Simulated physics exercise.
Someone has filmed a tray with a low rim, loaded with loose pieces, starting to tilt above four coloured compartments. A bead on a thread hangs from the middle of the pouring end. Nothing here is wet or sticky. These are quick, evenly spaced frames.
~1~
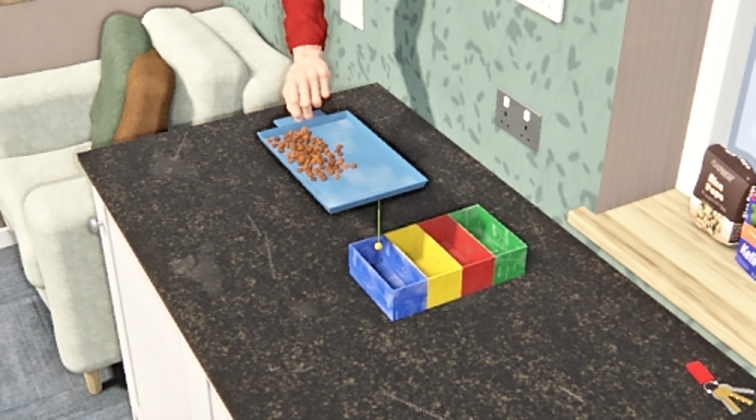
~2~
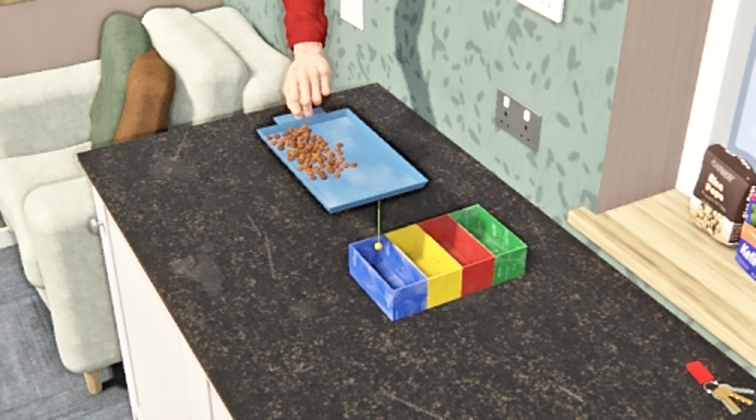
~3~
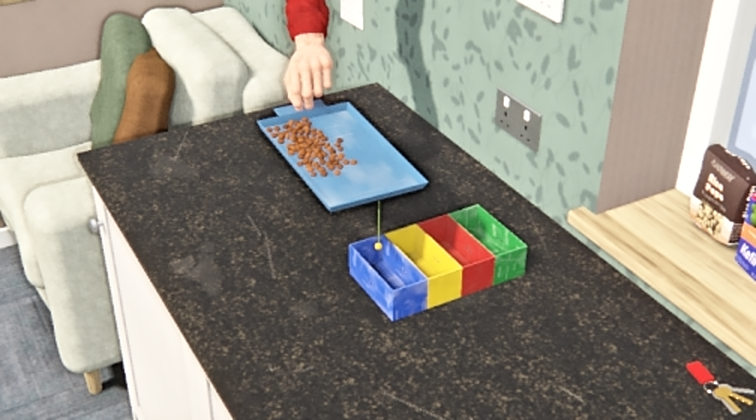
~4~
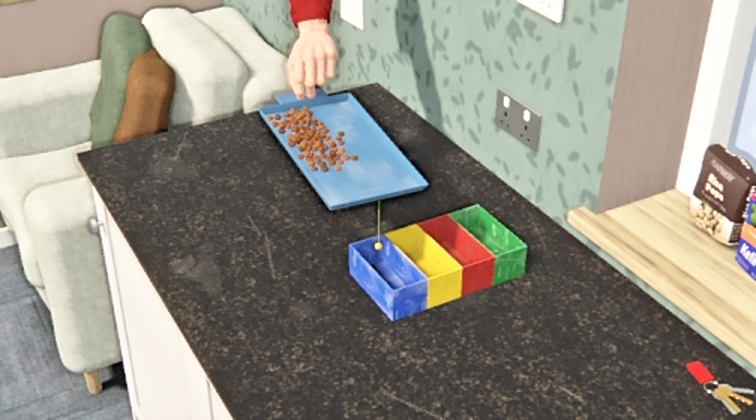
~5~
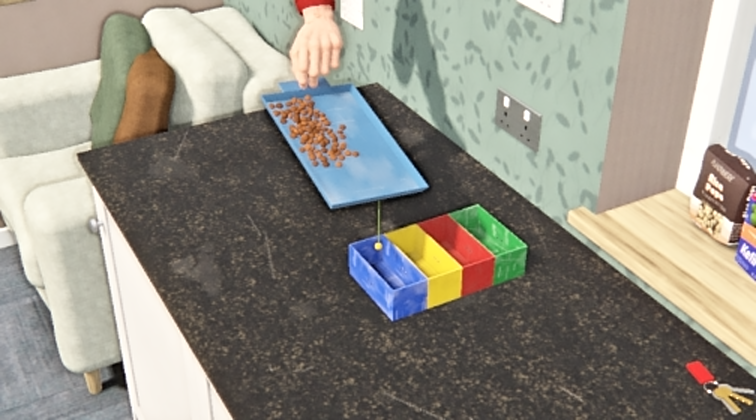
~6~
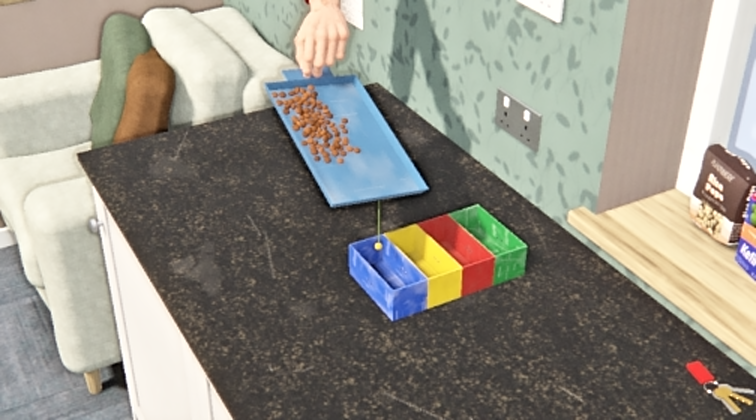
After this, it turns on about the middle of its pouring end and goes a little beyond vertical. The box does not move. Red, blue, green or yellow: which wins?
It favours the yellow compartment.
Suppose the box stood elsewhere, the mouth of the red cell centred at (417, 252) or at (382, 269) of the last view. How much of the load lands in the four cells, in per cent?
Roughly 100 per cent, and 40 per cent.
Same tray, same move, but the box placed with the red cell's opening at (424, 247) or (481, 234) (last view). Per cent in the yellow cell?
About 10 and 50 per cent.
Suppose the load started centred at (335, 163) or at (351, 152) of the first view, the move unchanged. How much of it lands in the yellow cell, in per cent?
In turn 70 and 70 in a hundred.
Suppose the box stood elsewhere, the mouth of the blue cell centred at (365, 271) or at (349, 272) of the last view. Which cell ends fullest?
One: Red. Two: The red cell.
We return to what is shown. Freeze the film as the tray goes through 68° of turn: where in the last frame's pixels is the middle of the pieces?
At about (422, 206).
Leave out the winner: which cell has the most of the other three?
Next in line is red.
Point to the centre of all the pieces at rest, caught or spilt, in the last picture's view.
Roughly at (442, 285).
Just after the last frame, tray tipped steeply; roughly a third on the tray; about a tenth in the red cell; just a few in the yellow cell; just a few in the blue cell; roughly half falling or outside the box.
A moment on, tray tipped past a quarter turn; roughly half in the yellow cell; roughly a third in the red cell; about a tenth in the blue cell; about a tenth falling or outside the box.
Further on, tray tipped past a quarter turn; roughly half in the yellow cell; roughly a third in the red cell; about a tenth in the blue cell; about a tenth falling or outside the box.
When it is over, tray tipped past a quarter turn; roughly half in the yellow cell; roughly a third in the red cell; about a tenth in the blue cell; not one in the green cell; about a tenth outside the box.
